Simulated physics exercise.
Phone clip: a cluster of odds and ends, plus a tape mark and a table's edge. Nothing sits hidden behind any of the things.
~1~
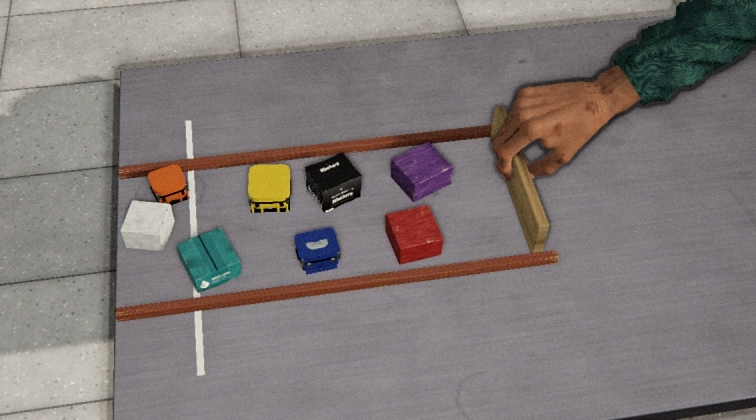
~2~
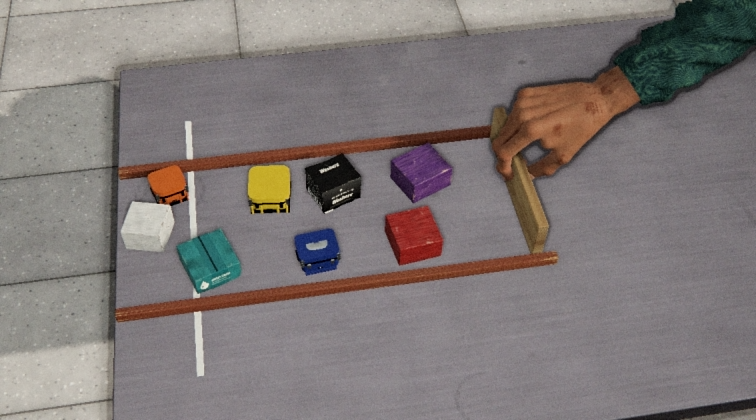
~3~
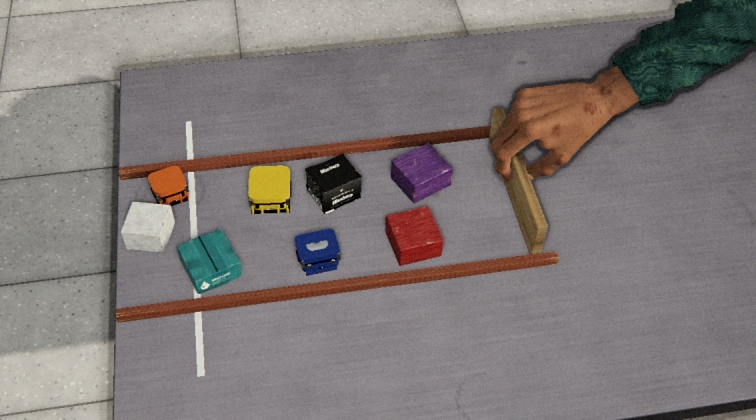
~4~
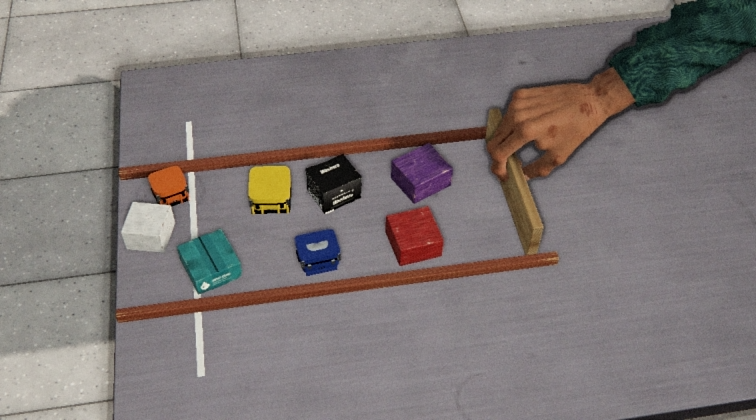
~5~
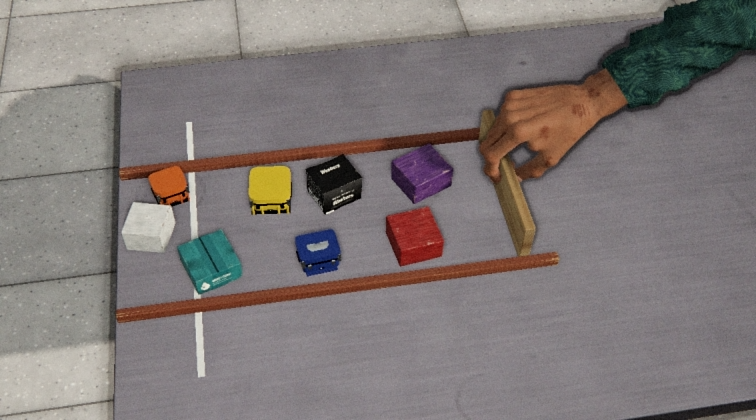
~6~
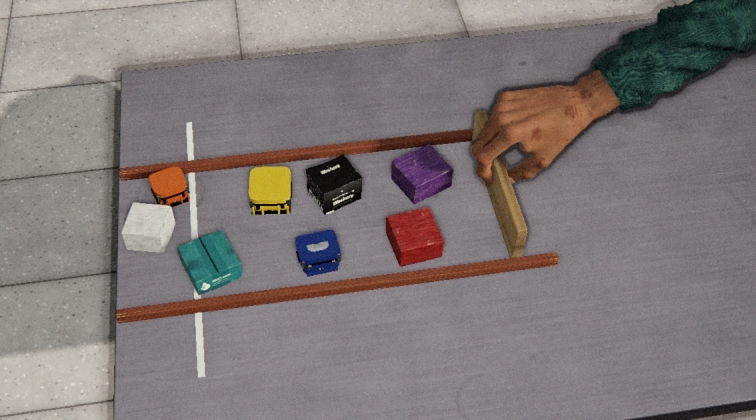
On a grey tabletop, a hand slides a wooden board slightly left toward scattered blocks and cases.
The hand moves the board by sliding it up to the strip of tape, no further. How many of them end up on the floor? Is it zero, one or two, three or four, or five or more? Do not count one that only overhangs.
The push is going to clear three or four off the end.
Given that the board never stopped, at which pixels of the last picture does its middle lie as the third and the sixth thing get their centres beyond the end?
Roughly (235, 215) and then roughly (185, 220).
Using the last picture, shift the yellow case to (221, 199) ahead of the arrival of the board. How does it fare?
Placed like that, the yellow case cannot stay.
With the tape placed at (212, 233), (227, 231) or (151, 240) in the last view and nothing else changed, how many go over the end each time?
The three tries give 4, 3 and 6.
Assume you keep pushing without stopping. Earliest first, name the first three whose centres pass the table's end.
The orange case, the white block, the yellow case.
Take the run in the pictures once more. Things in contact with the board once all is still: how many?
Contact count: 2.
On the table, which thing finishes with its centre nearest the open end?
The black box.
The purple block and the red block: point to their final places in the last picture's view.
Reading them off: First (168, 197); then (172, 266).
A little later, none off yet; white block at rest near (149, 228); orange case at rest near (170, 188); turquoise box at rest near (210, 262).
Next, one off so far; white block tilted well over near (97, 253); orange case on its side near (97, 239); turquoise box shifted about its own width near (138, 270).
When it is over, the number that fall off is three or four; down, yellow case, turquoise box, orange case and white block.
